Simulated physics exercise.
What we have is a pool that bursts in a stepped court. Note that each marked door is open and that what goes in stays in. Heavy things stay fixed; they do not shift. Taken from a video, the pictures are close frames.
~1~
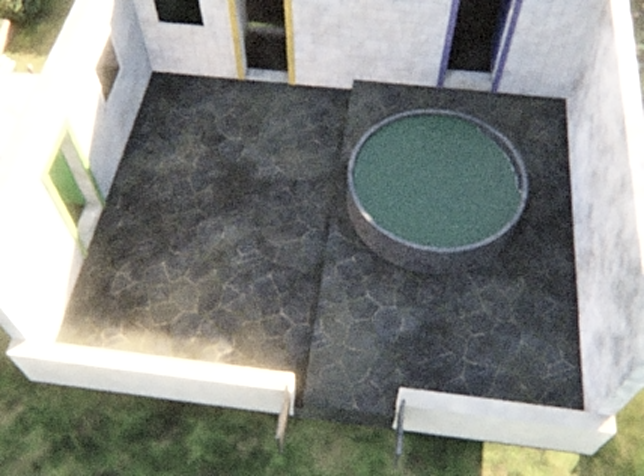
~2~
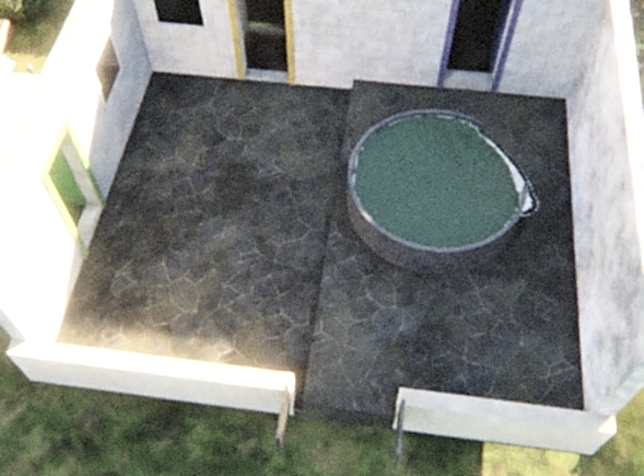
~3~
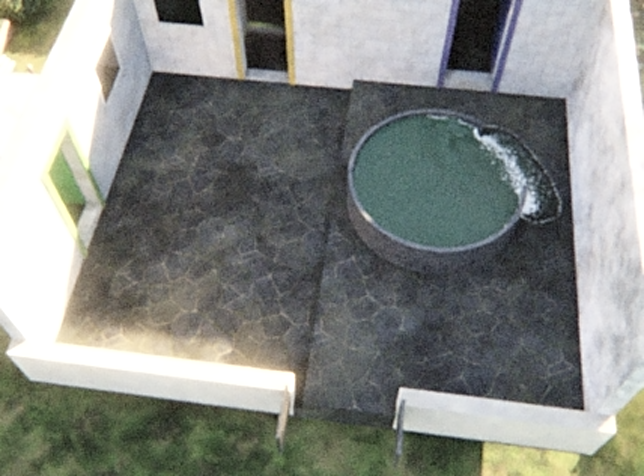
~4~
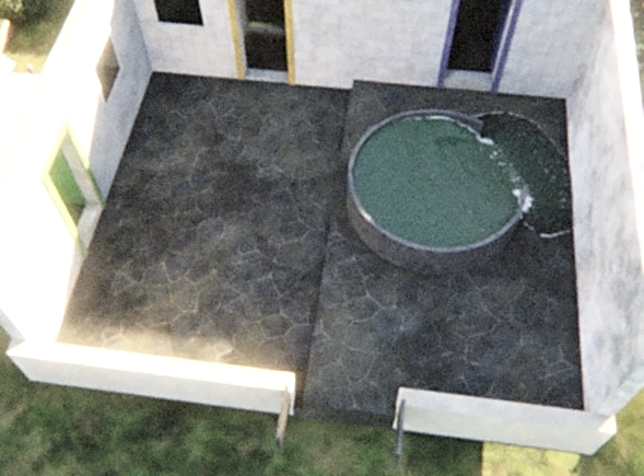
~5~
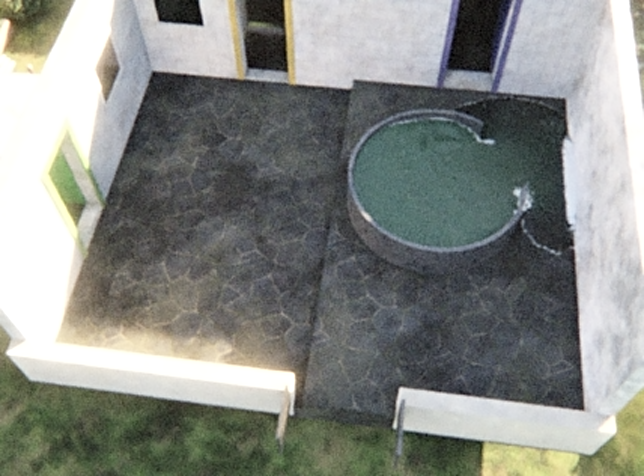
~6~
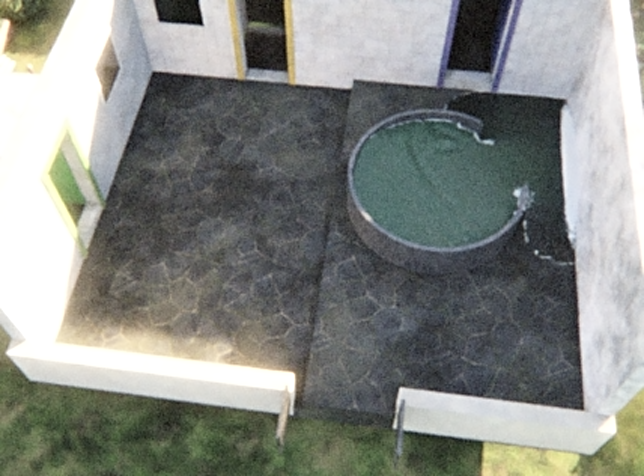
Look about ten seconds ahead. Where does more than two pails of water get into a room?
In the end green door: Does not exceed it, blue door: Does not exceed it, yellow door: Does not exceed it.
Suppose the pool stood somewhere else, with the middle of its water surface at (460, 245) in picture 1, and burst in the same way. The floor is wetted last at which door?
The door meant here is the green-painted one.
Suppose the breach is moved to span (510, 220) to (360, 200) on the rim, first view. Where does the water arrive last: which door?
I'd say the one in yellow.
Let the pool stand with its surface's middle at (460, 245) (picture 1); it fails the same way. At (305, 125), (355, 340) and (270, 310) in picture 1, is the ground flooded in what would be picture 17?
In turn: No water, no water, free of water.
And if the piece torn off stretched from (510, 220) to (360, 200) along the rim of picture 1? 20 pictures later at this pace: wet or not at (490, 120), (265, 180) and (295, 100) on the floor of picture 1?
Taken one by one: Unaffected, then unaffected, then unaffected.
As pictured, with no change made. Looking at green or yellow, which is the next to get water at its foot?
The yellow door.
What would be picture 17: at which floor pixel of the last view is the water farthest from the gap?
My pick would be pixel (579, 386).
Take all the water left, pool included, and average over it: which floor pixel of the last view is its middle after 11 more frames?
(470, 179).
A moment on, water covers 10 % of the floor; the green door not reached, the blue door wet at the sill, nothing in, the yellow door not reached.
Next, water covers 20 % of the floor; the green door not reached, the blue door wet at the sill, nothing in, the yellow door not reached.
Then, water covers 45 % of the floor; the green door not reached, the blue door wet at the sill, nothing in, the yellow door wet at the sill, nothing in.
Later, water covers 80 % of the floor; the green door wet at the sill, nothing in, the blue door under two buckets in, the yellow door wet at the sill, nothing in.
In the end, water covers 95 % of the floor; the green door wet at the sill, nothing in, the blue door under two buckets in, the yellow door wet at the sill, nothing in.
